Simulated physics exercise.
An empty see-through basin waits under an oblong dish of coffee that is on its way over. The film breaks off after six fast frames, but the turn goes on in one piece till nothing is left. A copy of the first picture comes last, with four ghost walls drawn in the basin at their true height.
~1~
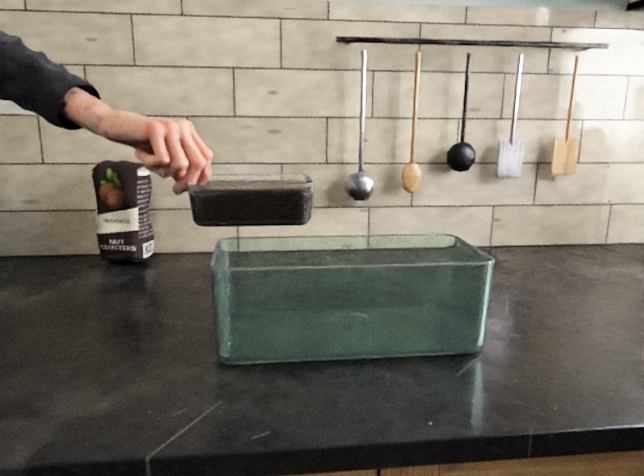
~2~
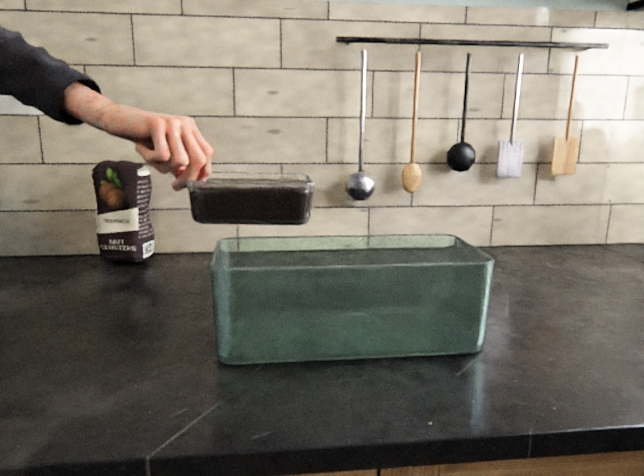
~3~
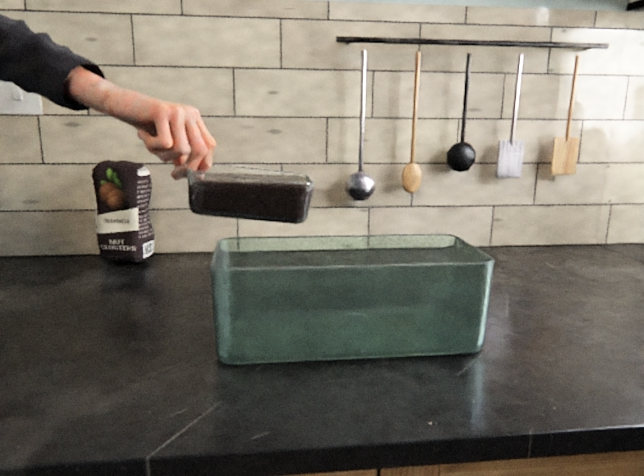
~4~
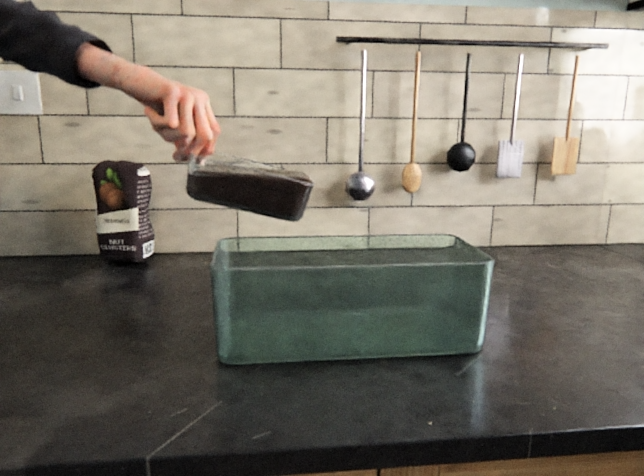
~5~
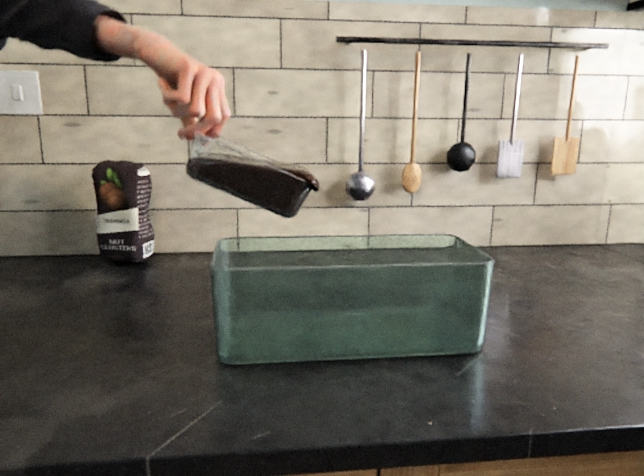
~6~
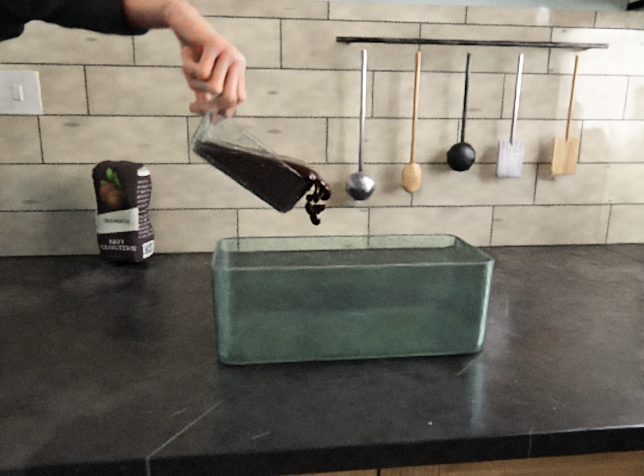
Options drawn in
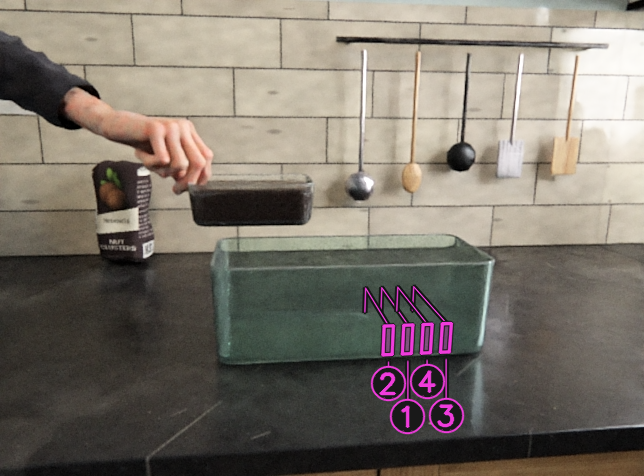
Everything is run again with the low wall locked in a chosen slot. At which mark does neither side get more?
Take 1.
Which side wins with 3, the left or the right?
More ends on the left.
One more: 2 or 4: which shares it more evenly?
That would be 2.
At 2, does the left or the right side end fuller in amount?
The right side.
On the marked copy, 1 at (407, 360); 2 at (388, 361); 3 at (446, 359); 4 at (427, 359).
Choosing 1, about 51 % ends left of the wall and 46 % right of it; 3 % is lost outside.
Choosing 2, about 29 % ends left of the wall and 69 % right of it.
Choosing 3, about 87 % ends left of the wall and 10 % right of it; 3 % is lost outside.
Choosing 4, about 77 % ends left of the wall and 19 % right of it; 4 % is lost outside.
